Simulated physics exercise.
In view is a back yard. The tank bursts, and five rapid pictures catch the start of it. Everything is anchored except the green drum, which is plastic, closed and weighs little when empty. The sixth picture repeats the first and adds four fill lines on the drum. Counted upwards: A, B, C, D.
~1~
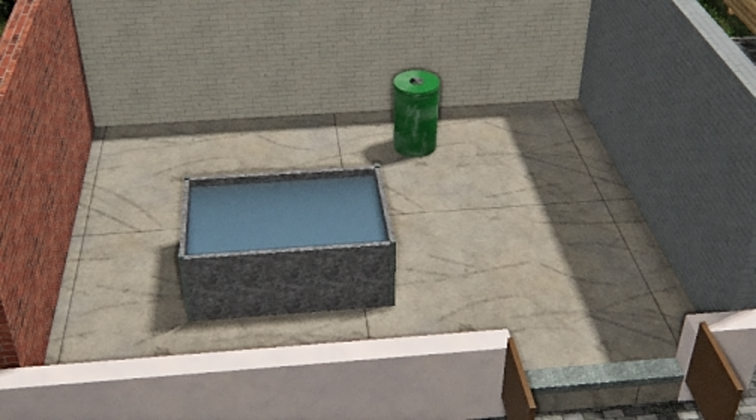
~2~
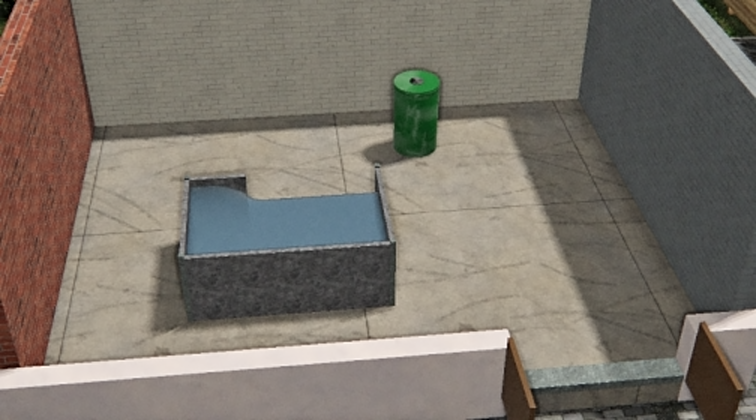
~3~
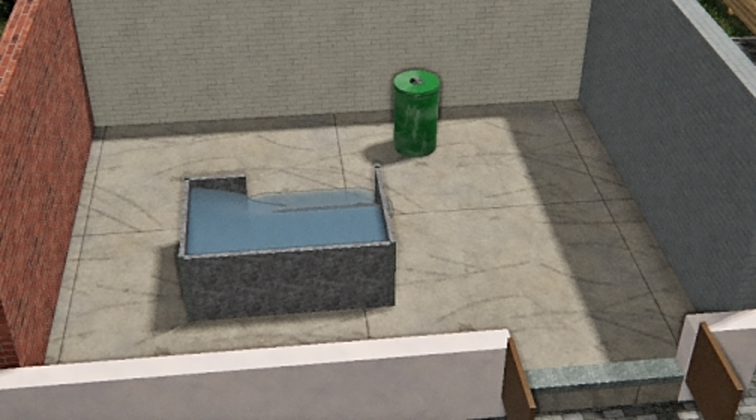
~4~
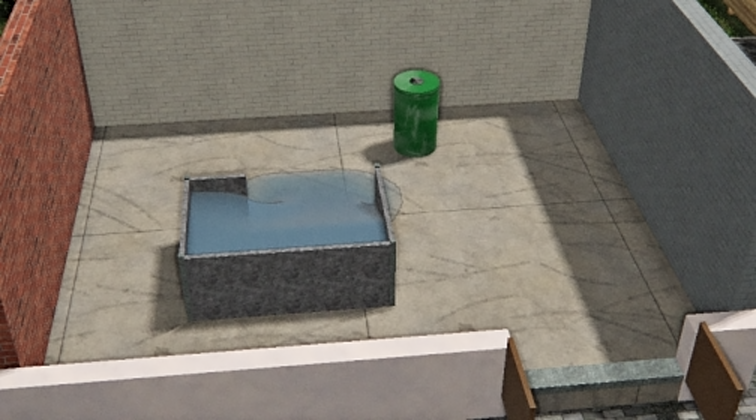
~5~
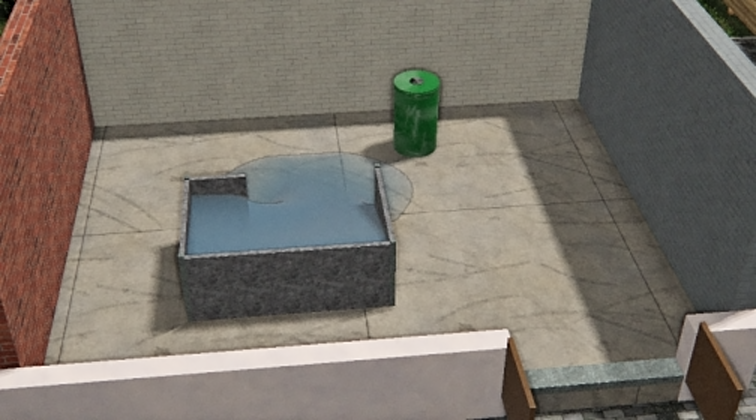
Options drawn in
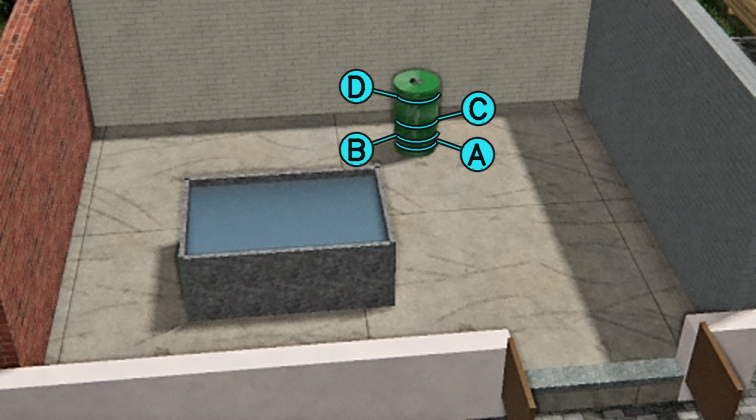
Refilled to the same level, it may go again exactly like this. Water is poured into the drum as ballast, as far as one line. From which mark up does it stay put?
Line C.
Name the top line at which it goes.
Line B.
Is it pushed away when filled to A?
Yes, that goes wrong.
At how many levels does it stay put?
Two of the four.
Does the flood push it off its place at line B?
Yes.
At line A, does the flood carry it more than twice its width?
Yes.
On the marked copy, A at (418, 149); B at (419, 141); C at (419, 127); D at (420, 102); from the bottom up A, B, C, D.
Choosing A, it is pushed about 4 times its own width away.
Choosing B, it is pushed about its own width away.
Choosing C, it does not move.
Choosing D, it does not move.
